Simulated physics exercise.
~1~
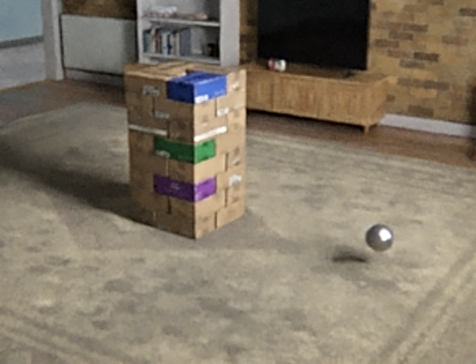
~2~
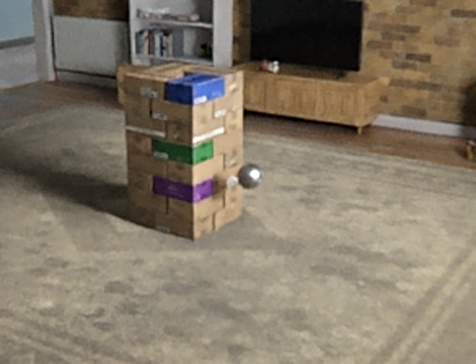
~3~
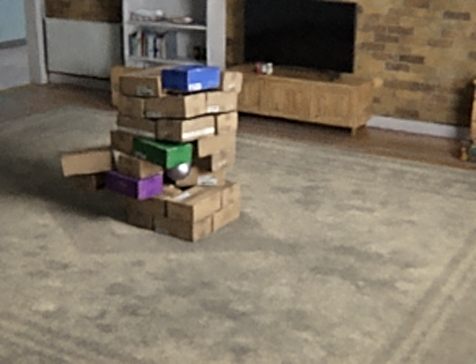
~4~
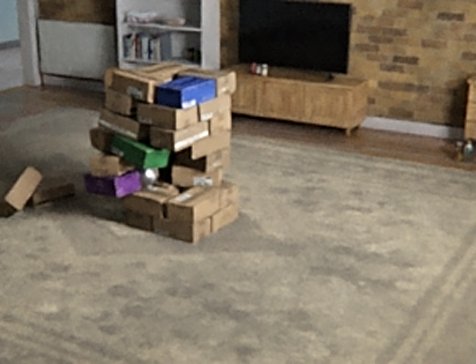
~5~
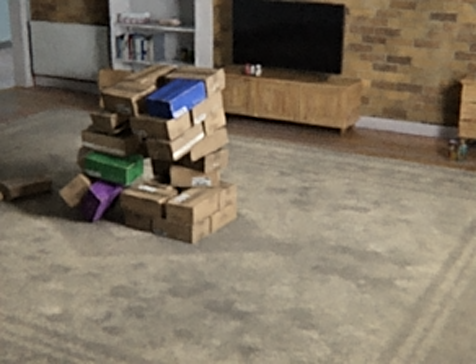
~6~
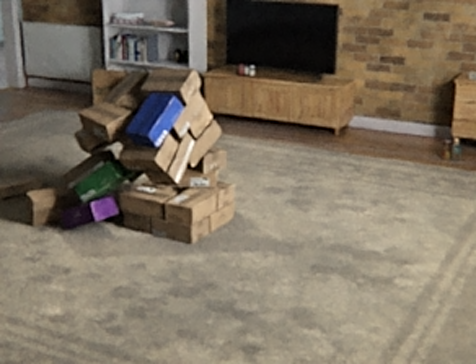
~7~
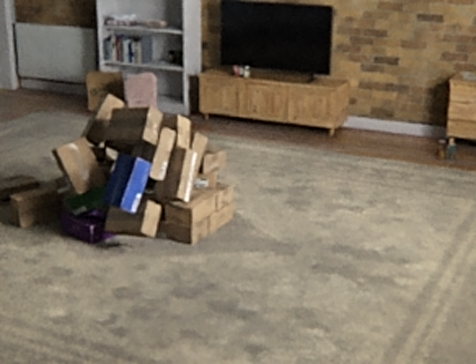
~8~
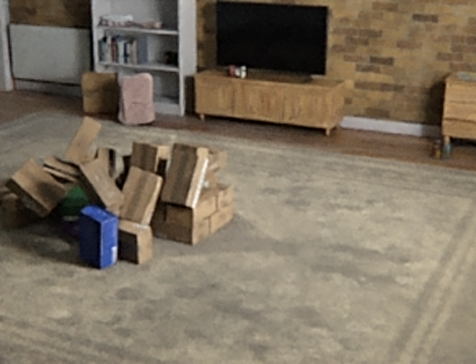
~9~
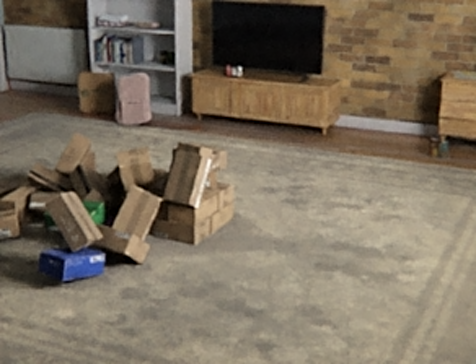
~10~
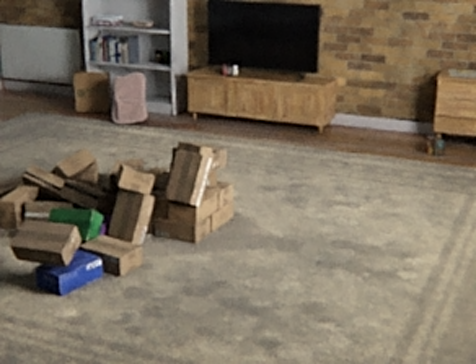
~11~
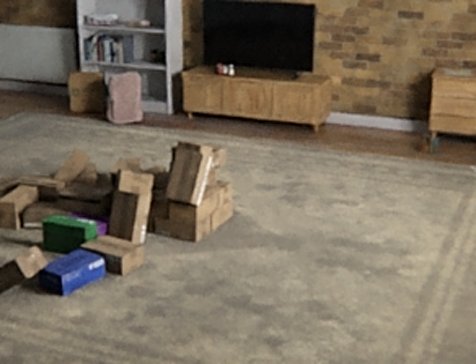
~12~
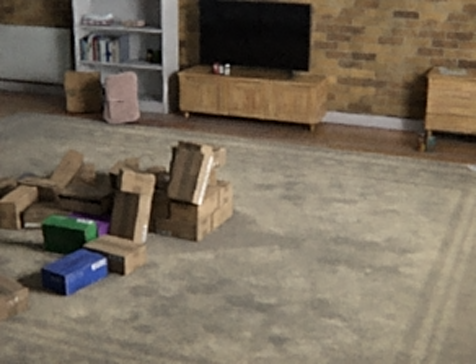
The video shows a steel ball flying leftward into a hollow tower of brown boxes on a patterned carpet, knocking pieces out before the upper layers lean and collapse to the left. The blue and green boxes tumble down in front, leaving a scattered heap beside a low standing section.
